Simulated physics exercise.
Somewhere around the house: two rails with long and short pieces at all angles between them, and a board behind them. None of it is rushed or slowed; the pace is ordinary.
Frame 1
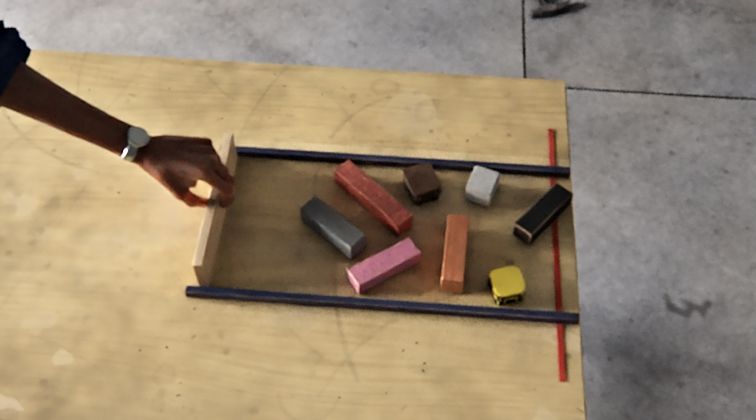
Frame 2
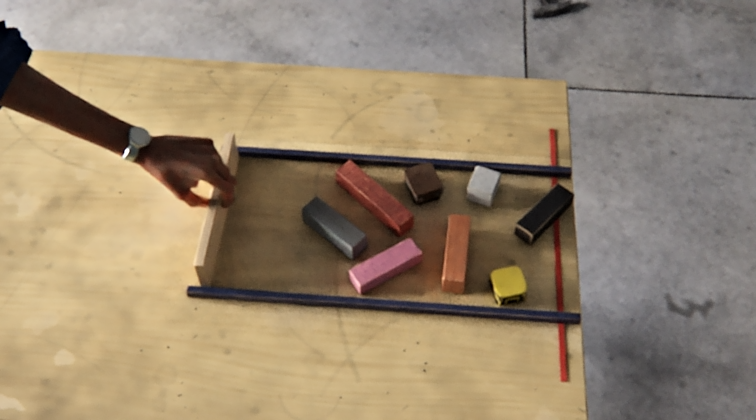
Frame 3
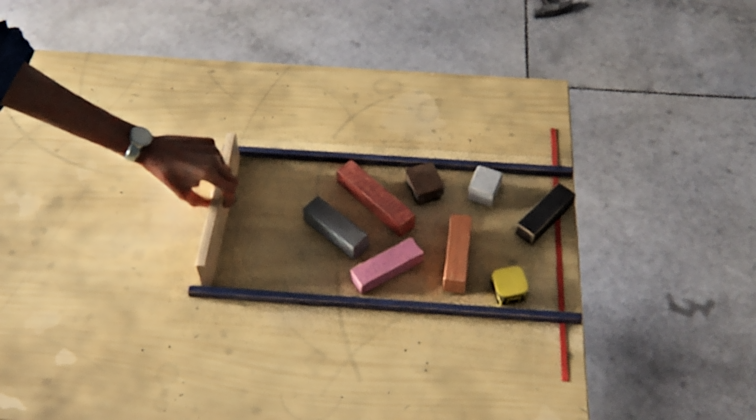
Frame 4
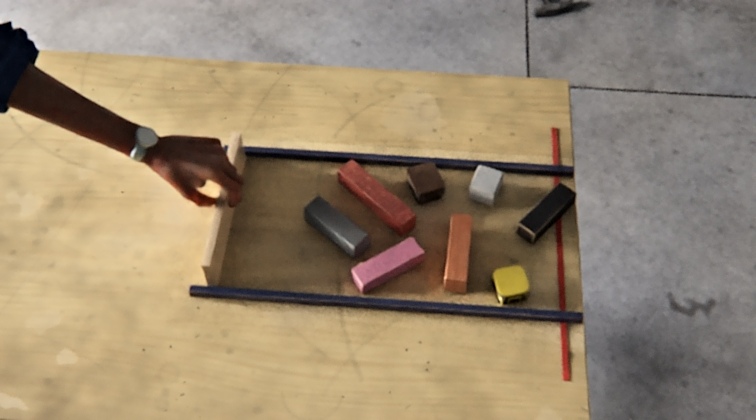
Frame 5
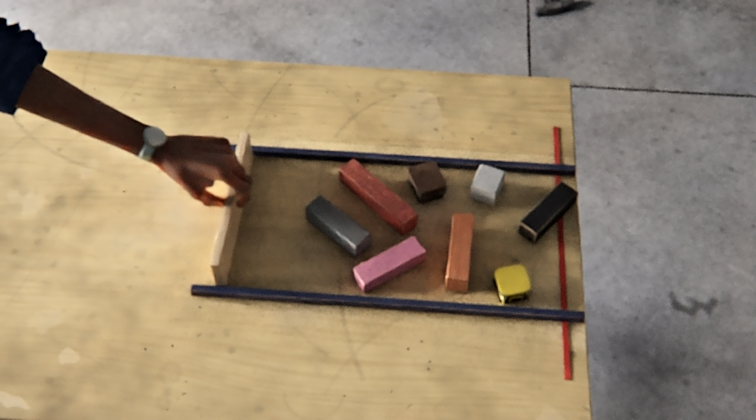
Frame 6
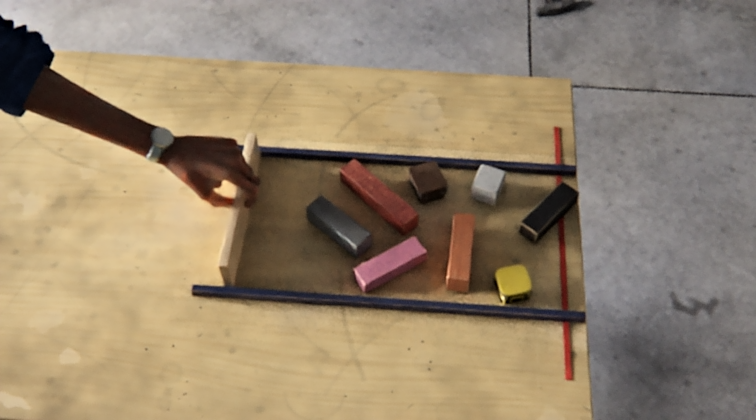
A hand slides a wooden board slightly right between two rails toward scattered colored blocks.
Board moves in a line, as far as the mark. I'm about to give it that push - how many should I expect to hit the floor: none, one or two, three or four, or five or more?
Expect five or more.
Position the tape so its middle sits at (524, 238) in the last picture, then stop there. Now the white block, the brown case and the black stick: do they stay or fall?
One by one: The white block topples, the brown case holds its spot, the black stick topples.
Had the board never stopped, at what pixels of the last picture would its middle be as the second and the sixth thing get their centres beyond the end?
I'd say close to (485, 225), then close to (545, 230).
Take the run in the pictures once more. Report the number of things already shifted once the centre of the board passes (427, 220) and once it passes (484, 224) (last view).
Well, it's 7 at the first one and 8 at the second.
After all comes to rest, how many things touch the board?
1 touch it.
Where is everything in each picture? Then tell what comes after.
In the first picture, black stick (543, 214); yellow case (507, 286); white block (482, 186); board (217, 208); tape (556, 242).
In the second picture, yellow case (508, 286); brown case (423, 184).
In the third picture, white block (485, 186); pink bar (387, 266).
In the fourth picture, black stick (547, 213); red bar (376, 197).
In the fifth picture, yellow case (512, 285); orange bar (460, 252).
In the sixth picture, black stick (549, 212); yellow case (513, 285); white block (488, 185); board (241, 208); tape (562, 241).
Soon after, none off yet; black stick at rest near (549, 212); yellow case at rest near (513, 285); white block at rest near (488, 185).
Then, none off yet; black stick moved a little near (560, 210); yellow case moved well along near (570, 290); white block moved about its own width near (533, 183).
At rest, the number that fall off is five or more; fallen, red bar, pink bar, brown case, orange bar, white block, yellow case and black stick.
